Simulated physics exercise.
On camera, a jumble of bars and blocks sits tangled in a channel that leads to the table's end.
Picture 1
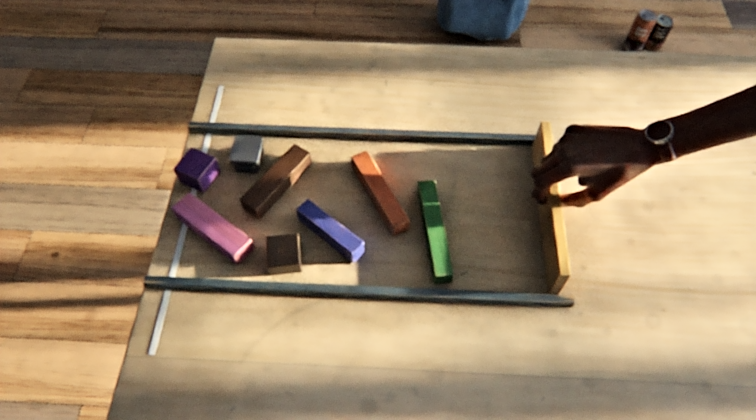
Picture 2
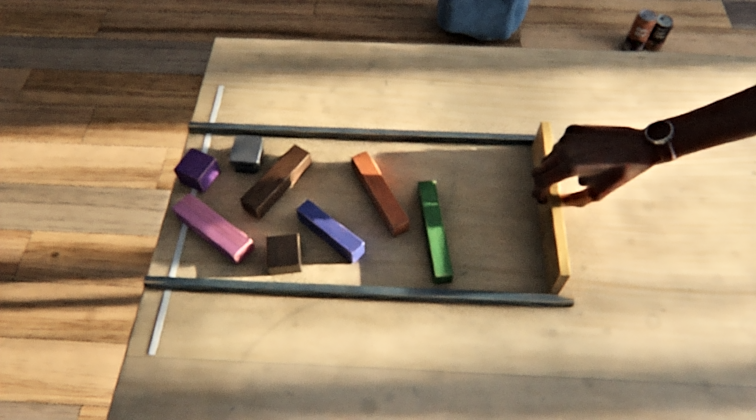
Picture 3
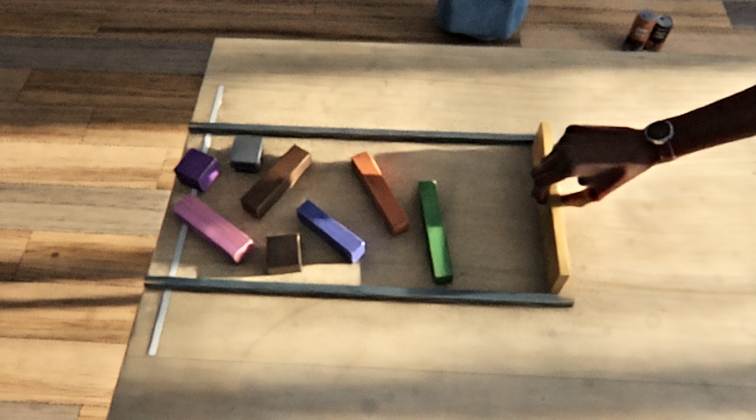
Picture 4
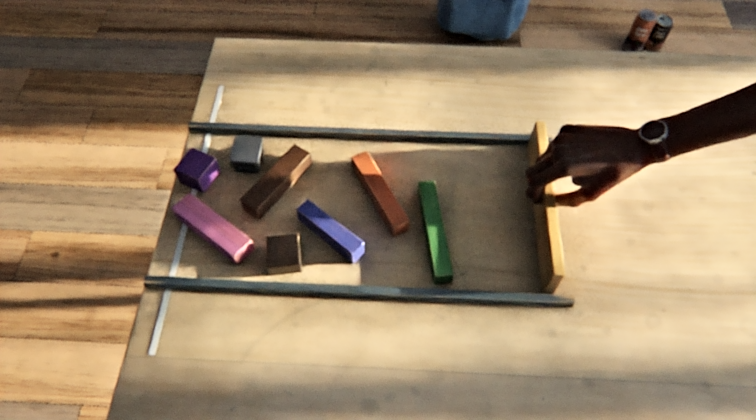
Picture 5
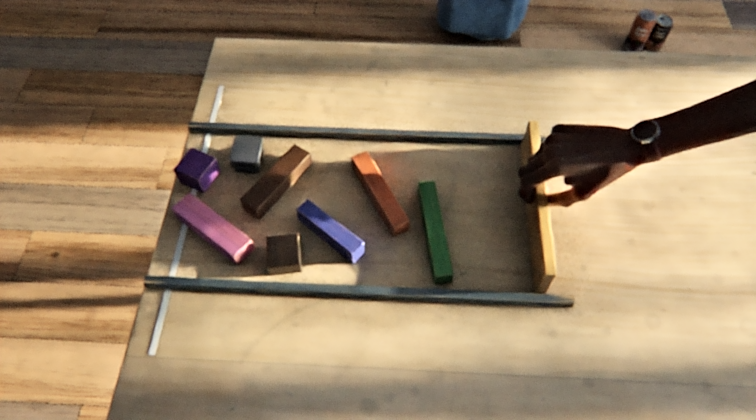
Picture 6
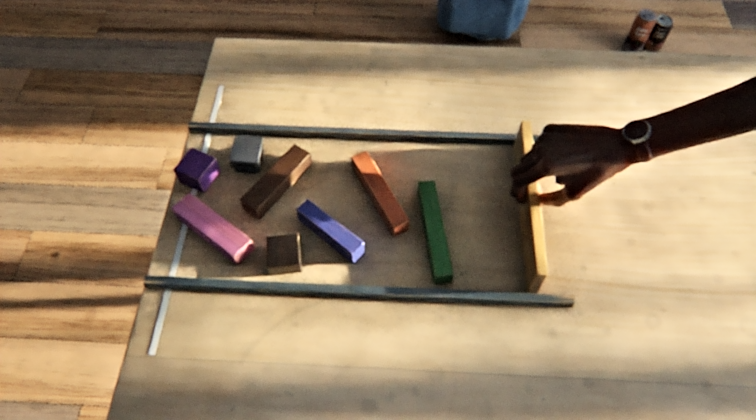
On a sunlit wooden tabletop, a hand slides an upright board slightly left between two rails, scattered coloured blocks lying still.
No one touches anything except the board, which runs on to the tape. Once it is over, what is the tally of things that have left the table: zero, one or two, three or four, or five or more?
After the push, at least five have dropped.
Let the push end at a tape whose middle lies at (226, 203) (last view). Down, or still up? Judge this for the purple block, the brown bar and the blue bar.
The purple block topples off, the brown bar topples off, and the blue bar stays put.
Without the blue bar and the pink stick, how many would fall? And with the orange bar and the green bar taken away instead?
5, then 4.
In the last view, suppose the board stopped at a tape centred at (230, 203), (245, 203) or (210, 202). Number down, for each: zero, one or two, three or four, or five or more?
Tape by tape, the falls would be 3 or 4, then one to two, then at least five.
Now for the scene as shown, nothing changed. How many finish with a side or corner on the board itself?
Number in contact with it: 1.
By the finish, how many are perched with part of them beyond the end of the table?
The figure is 0.
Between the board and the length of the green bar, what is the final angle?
Roughly 0° out of line.
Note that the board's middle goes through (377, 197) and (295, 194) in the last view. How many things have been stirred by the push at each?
3, then 7.
Early on, none off yet; purple block at rest near (198, 170); pink stick at rest near (213, 228); grey case at rest near (248, 155).
Finally, the number that fall off is five or more; lost, orange bar, blue bar, black block, brown bar, grey case, pink stick and purple block.
